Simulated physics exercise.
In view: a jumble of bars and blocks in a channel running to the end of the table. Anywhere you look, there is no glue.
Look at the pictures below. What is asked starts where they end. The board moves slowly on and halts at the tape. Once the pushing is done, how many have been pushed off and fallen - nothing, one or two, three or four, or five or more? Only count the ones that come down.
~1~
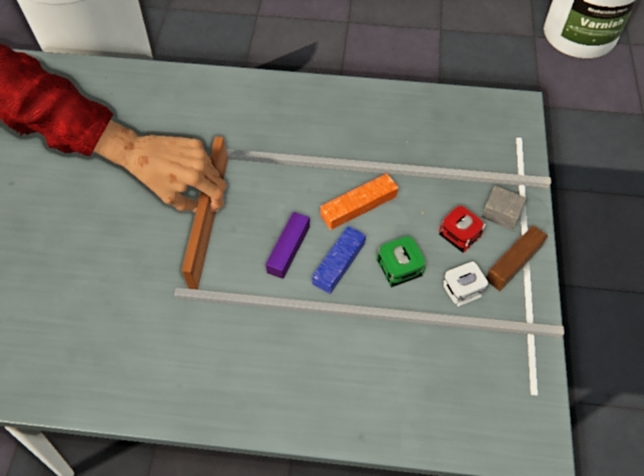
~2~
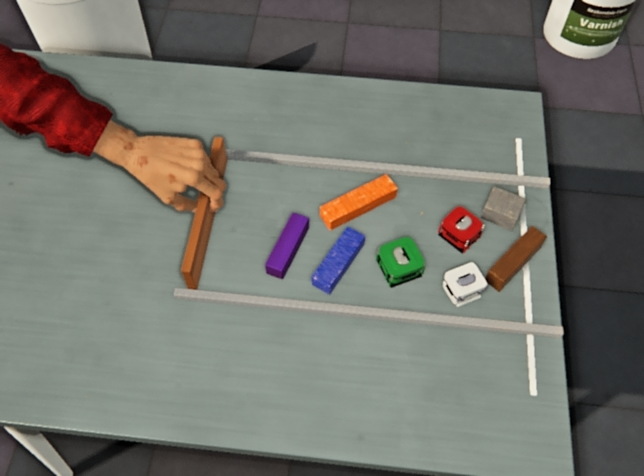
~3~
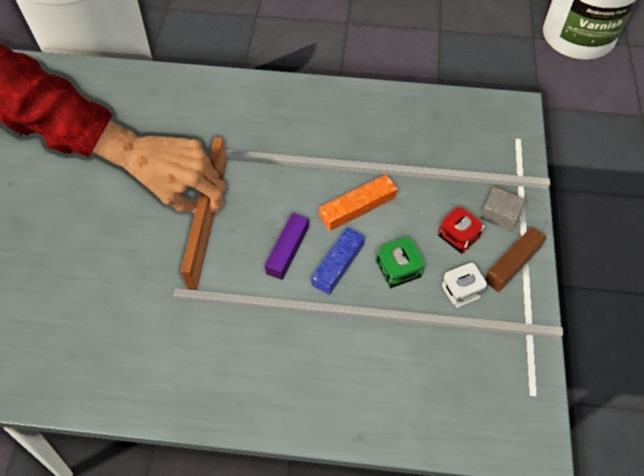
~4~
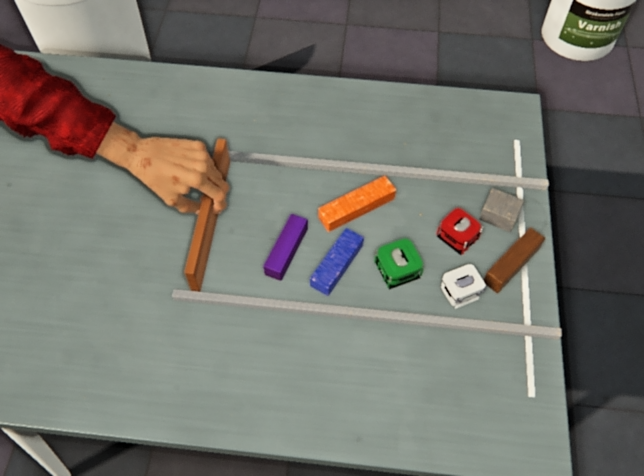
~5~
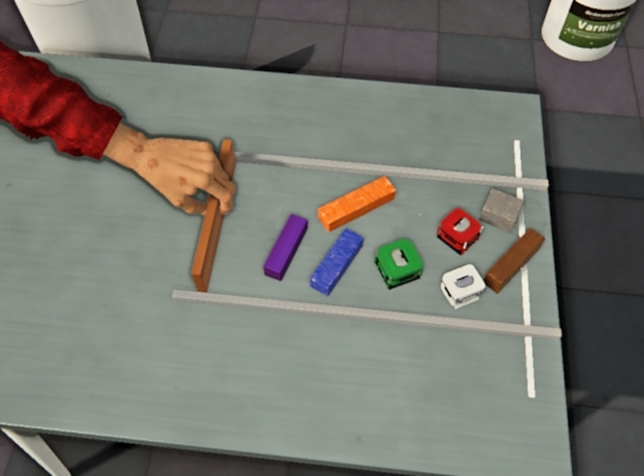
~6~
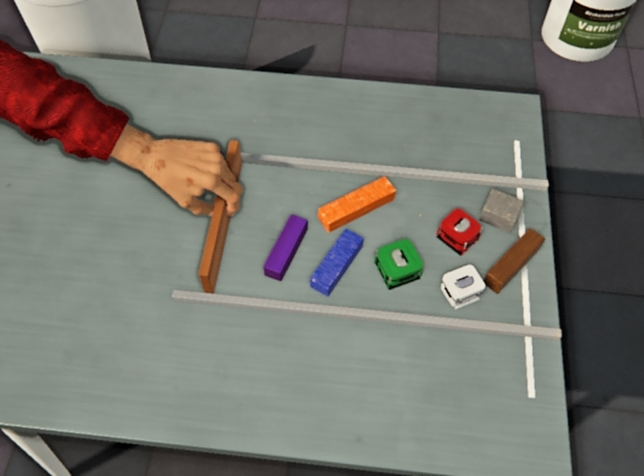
The push is going to knock off more than four.
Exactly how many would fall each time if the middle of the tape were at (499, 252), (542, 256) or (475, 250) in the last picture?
Down on the floor: 3, 6 and 1.
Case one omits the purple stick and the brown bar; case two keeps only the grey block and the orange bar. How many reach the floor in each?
4, then 3.
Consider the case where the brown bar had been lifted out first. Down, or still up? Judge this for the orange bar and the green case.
I'd say the orange bar stays where it is, while the green case ends up down.
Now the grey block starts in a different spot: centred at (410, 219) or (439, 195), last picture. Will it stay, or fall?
Trial 1: Off; trial 2: Off.
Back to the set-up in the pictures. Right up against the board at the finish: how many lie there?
I count 2 of them.
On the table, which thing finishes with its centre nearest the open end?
Blue bar.
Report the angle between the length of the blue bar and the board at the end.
About 0 degrees.
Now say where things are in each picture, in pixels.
The first picture shows brown bar (517, 258); grey block (504, 208); white case (464, 285); board (207, 211); tape (526, 252).
The second picture shows grey block (503, 208); red case (461, 230).
The third picture shows white case (463, 285); purple stick (288, 246).
The fourth picture shows brown bar (514, 260); orange bar (357, 204).
The fifth picture shows grey block (501, 210); green case (399, 264).
The sixth picture shows brown bar (514, 261); grey block (501, 211); white case (462, 287); board (222, 215); tape (523, 254).
Early on, none off yet; brown bar at rest near (514, 261); grey block at rest near (501, 211); white case at rest near (462, 287).
A while later, none off yet; brown bar travelled a little near (545, 263); grey block at rest near (503, 211); white case travelled well along near (523, 304).
Finally, the number that fall off is five or more; lost, green case, red case, white case, grey block and brown bar.
